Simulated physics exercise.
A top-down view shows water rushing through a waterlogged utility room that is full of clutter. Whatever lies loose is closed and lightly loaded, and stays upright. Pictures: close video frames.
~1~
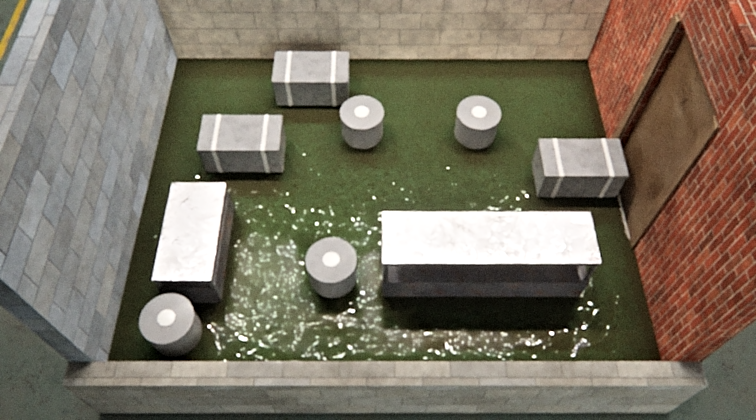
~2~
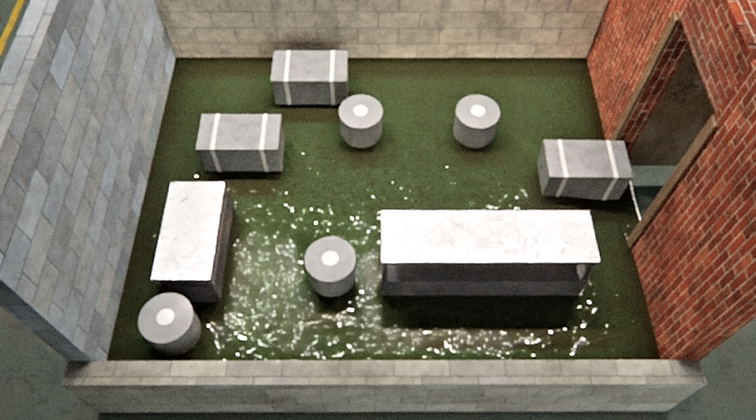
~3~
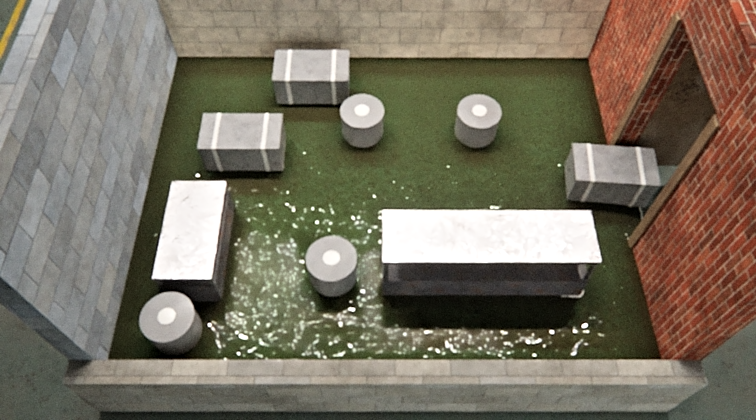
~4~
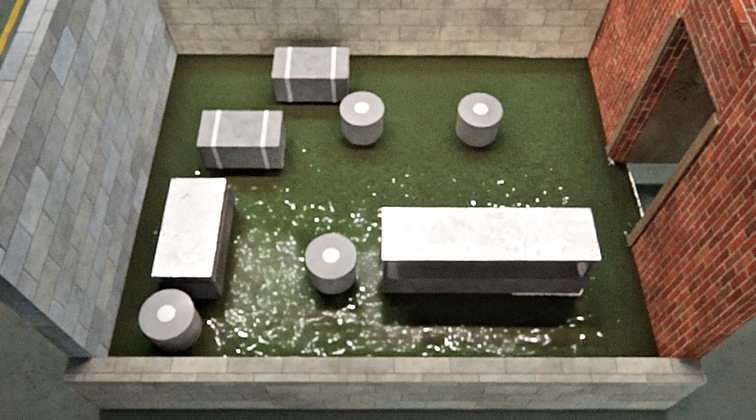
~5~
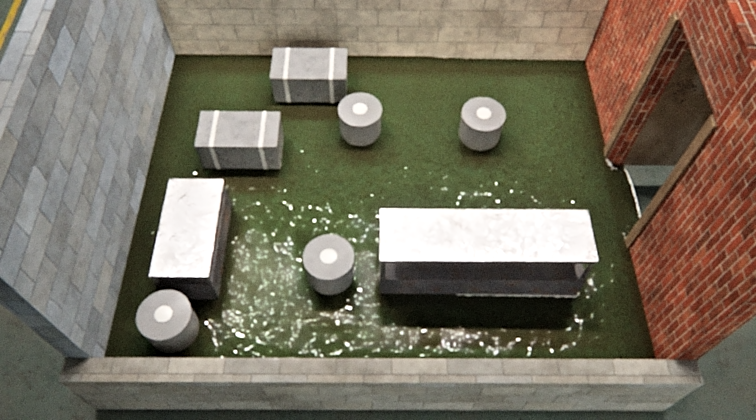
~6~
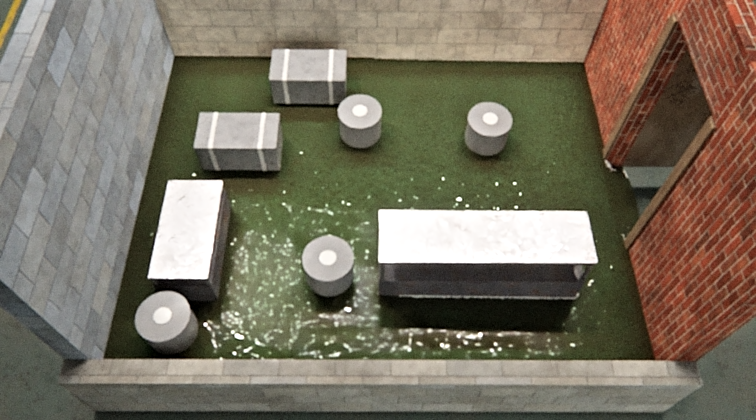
We see a flooded, walled room from above, scattered with grey boxes and cylindrical tubs; the door on the right opens, the nearby box drifts out through the doorway, then the upper-right tub shifts slightly right and down.
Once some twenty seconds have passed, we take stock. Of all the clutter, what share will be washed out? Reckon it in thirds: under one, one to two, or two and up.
One to two thirds.
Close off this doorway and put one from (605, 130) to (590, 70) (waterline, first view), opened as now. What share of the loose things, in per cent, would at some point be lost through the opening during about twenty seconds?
Some 40 per cent of the things, roughly.
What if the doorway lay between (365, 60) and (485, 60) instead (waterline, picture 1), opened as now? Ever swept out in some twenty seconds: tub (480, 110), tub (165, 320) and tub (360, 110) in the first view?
Sequentially: Leaves the room, remains indoors, leaves the room.
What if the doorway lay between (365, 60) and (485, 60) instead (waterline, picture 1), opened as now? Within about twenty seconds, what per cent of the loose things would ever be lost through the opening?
Roughly 70 per cent.
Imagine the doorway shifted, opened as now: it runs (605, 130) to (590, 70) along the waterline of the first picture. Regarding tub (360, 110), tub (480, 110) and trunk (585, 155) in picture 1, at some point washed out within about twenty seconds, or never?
Sequentially, I'd put it as swept away, swept away, swept away.
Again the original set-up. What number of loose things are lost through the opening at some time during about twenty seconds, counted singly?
I count 3.
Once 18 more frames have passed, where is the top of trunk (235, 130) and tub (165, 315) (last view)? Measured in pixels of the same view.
Approximately (282, 133) for the first and (197, 310) for the second.
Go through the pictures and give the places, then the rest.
The first frame shows a tub at (479, 112) floats; a tub at (362, 112) floats; 0 of 7 have shifted.
The second frame shows a tub at (478, 111), afloat; a tub at (361, 111) floats; 1 of 7 have shifted.
The third frame shows a tub at (479, 111), afloat; a tub at (362, 111) floats; 1 of 7 have shifted.
The fourth frame shows a tub at (480, 110), afloat; a tub at (362, 108), afloat; 1 of 7 have shifted.
The fifth frame shows a tub at (484, 114), afloat, close to its start; a tub at (360, 109), afloat; 2 of 7 have shifted.
The sixth frame shows a tub at (490, 119) floats, close to its start; a tub at (360, 111), afloat; 2 of 7 have shifted.
A moment on, 1 of 7 are out; 6 afloat.
Next, 2 of 7 are out; 5 afloat.
Later, 2 of 7 are out; 5 afloat.
In the end, 3 of 7 are out; 4 afloat.
